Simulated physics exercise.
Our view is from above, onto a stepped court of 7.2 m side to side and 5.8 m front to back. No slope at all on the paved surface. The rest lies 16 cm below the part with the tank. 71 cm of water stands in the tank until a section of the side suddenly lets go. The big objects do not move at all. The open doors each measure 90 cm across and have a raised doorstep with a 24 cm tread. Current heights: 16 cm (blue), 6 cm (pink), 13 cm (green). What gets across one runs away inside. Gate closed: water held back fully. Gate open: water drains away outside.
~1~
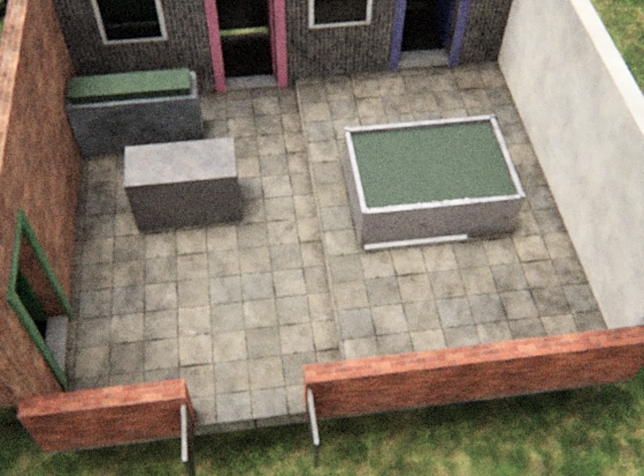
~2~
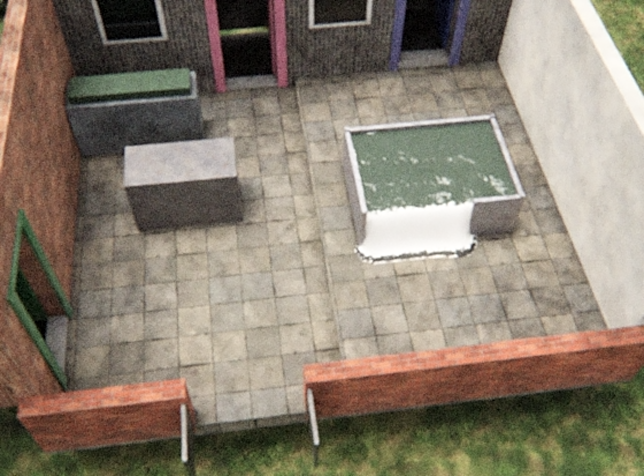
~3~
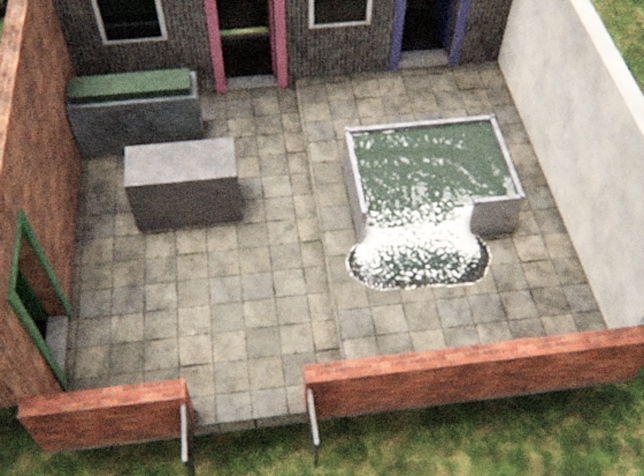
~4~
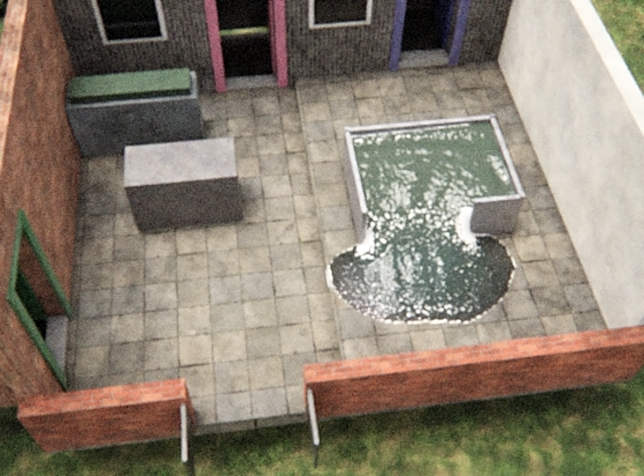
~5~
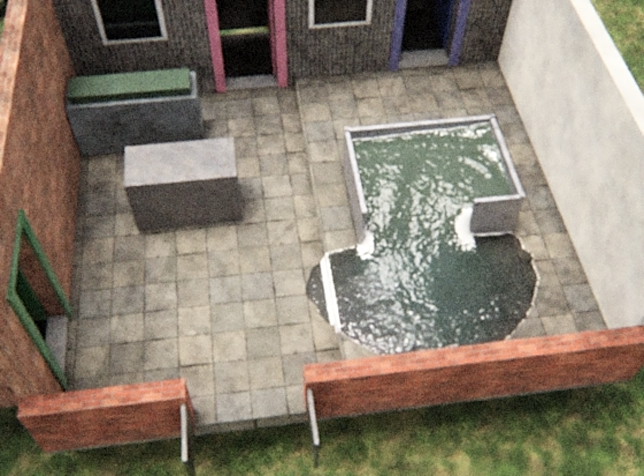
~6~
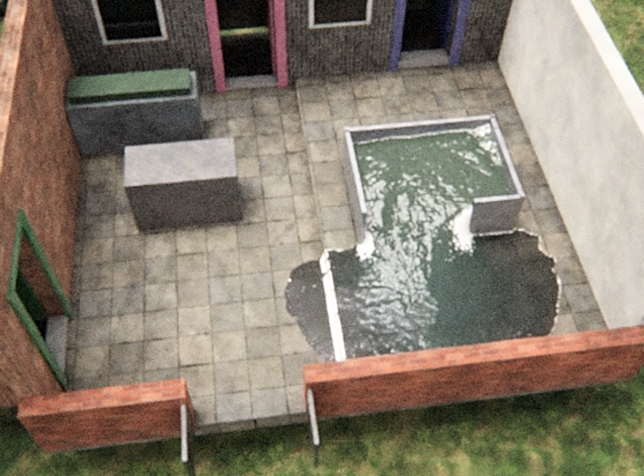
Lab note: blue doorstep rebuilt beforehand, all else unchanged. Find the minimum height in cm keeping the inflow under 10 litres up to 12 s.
Minimum height: About 7 cm.
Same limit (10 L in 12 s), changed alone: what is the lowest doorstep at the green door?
The green one would have to be about 16 cm high.
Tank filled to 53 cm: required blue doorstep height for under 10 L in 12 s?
Roughly 5.0 centimetres.
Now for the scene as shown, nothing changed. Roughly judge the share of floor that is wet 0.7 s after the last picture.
Wet share: Around 20 %.
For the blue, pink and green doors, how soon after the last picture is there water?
Times: Blue 3.4 s, pink 5.5 s, green 1.8 s.
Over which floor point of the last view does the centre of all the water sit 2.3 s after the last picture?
The water's centre is at about (398, 281).
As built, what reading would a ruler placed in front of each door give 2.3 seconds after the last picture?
Reading in centimetres: Blue = 0, pink = 0, green = 19.
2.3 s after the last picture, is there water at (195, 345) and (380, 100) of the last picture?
In turn: Flooded, not reached.
Then, 0.7 s after the last picture water covers 20 % of the floor, deepest (44 cm) near (431, 373); it has not reached the blue door.
Then, 2.3 s after the last picture water covers 40 % of the floor, deepest (28 cm) near (606, 352); it has not reached the blue door.
Then, 11.3 s after the last picture water covers 95 % of the floor, deepest (14 cm) near (85, 110); 4 cm at the blue door, 0 litres in over its 16 cm doorstep.
At the blue door as built, the water peaked near 10 cm, 4.3 s after the last picture.
Run again over the same 12 s with other heights there, 18 litres in over 6 cm, 4 litres over 8.5 cm. The limit of 10 litres is kept from about 7 cm up.
